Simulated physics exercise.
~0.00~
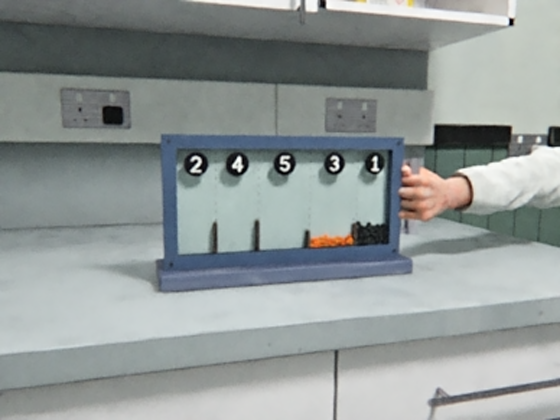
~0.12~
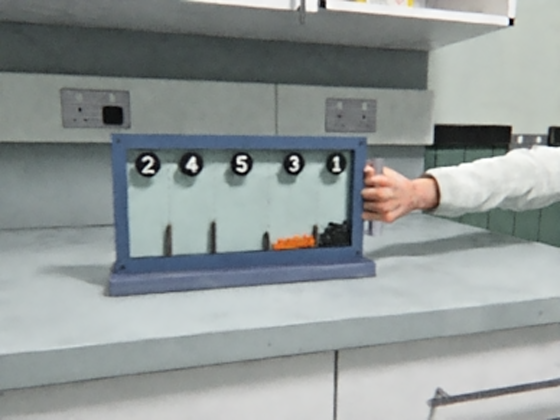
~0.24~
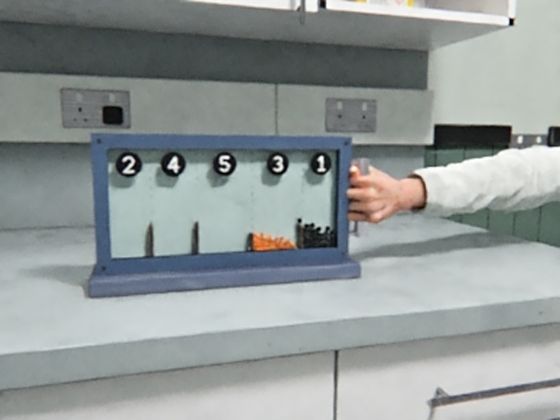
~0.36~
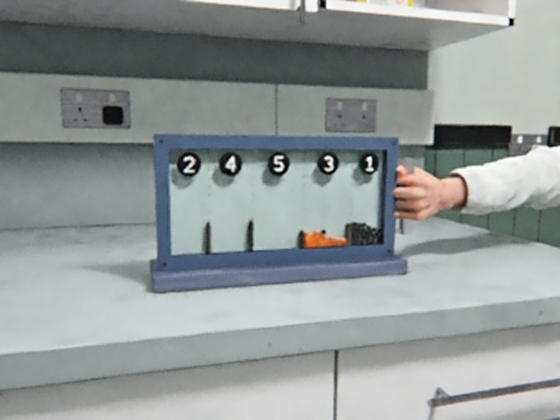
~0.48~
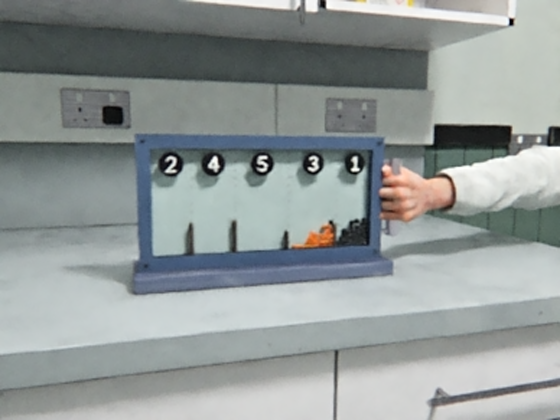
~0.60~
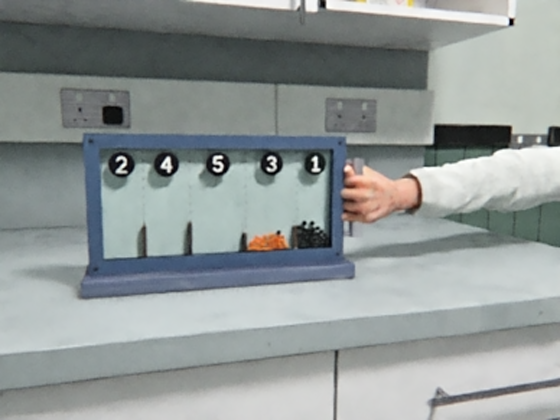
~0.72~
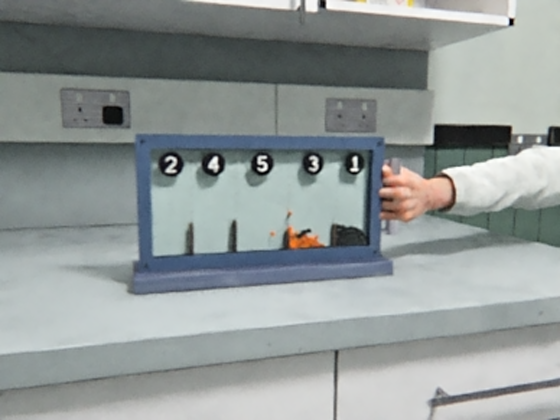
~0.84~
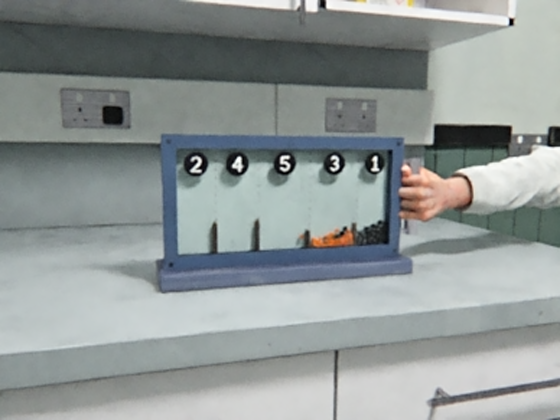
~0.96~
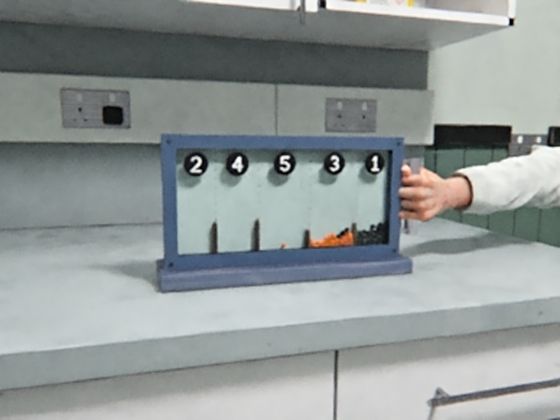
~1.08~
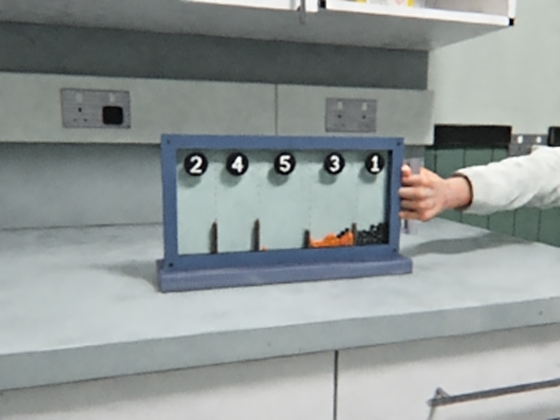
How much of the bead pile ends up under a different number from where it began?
Only a small share does. Nearly all the beads finish in the strips where they started, heaped at the right end of the case.
